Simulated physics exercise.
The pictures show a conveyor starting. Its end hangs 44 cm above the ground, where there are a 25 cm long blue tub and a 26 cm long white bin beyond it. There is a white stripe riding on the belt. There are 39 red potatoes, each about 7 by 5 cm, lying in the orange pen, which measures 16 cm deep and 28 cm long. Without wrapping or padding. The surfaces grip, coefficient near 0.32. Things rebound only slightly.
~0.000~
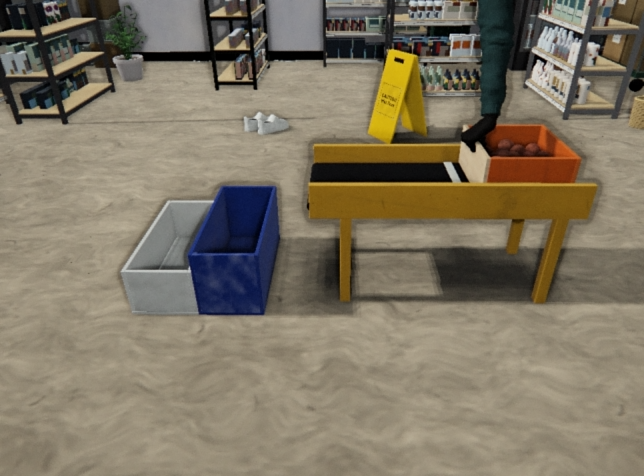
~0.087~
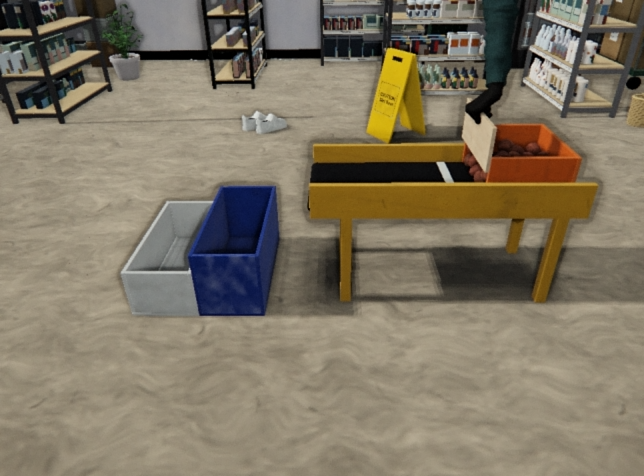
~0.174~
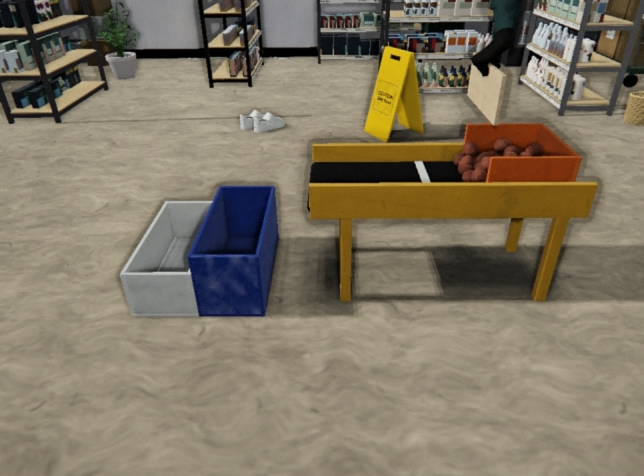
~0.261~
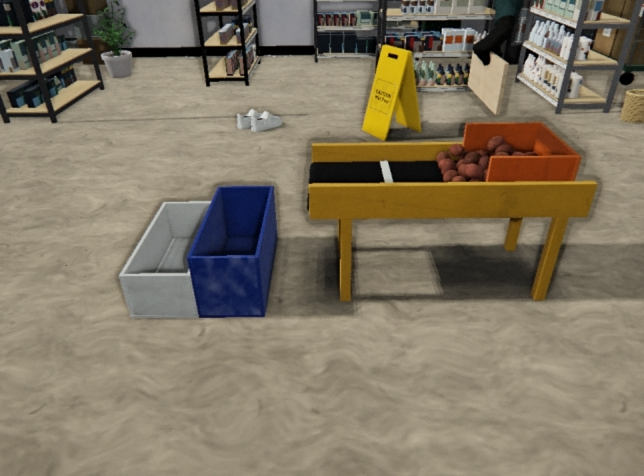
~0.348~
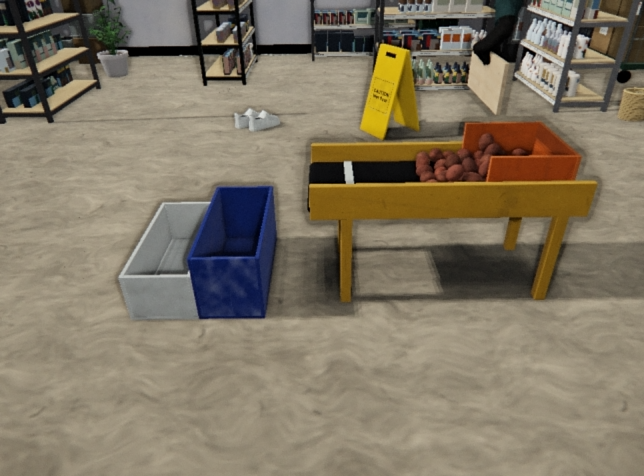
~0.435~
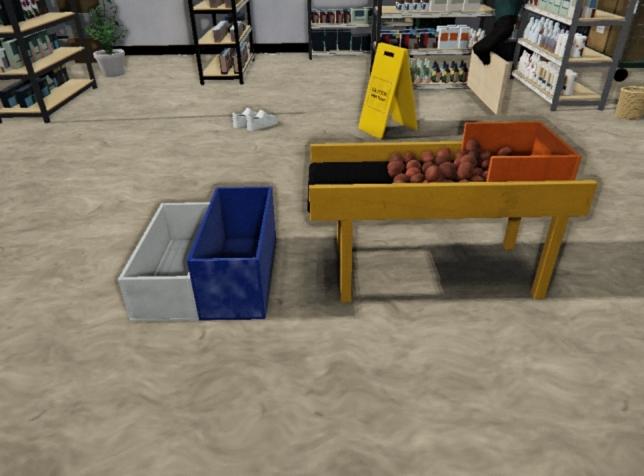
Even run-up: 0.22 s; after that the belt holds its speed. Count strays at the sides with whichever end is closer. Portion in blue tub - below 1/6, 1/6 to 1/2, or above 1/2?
That place is bound to hold most of the load.
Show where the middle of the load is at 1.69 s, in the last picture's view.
The centre sits near (241, 267).
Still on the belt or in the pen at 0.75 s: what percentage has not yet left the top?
Near 75 in a hundred.
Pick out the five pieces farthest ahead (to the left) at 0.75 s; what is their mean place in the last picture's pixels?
Close to (276, 185).
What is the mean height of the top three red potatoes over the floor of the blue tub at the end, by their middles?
15 cm or thereabouts.
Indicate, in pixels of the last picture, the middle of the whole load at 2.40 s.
Look around pixel (241, 268).
After 0.75 s, 1 still in the orange pen, 29 on the belt and 9 in the air.
After 1.14 s, 28 in the blue tub, 5 on the belt and 6 in the air.
After 1.69 s, 38 in the blue tub and 1 in the air.
Final count (at 2.40 s), 39 in the blue tub. Asked share, 39 of 39, 100 per cent.
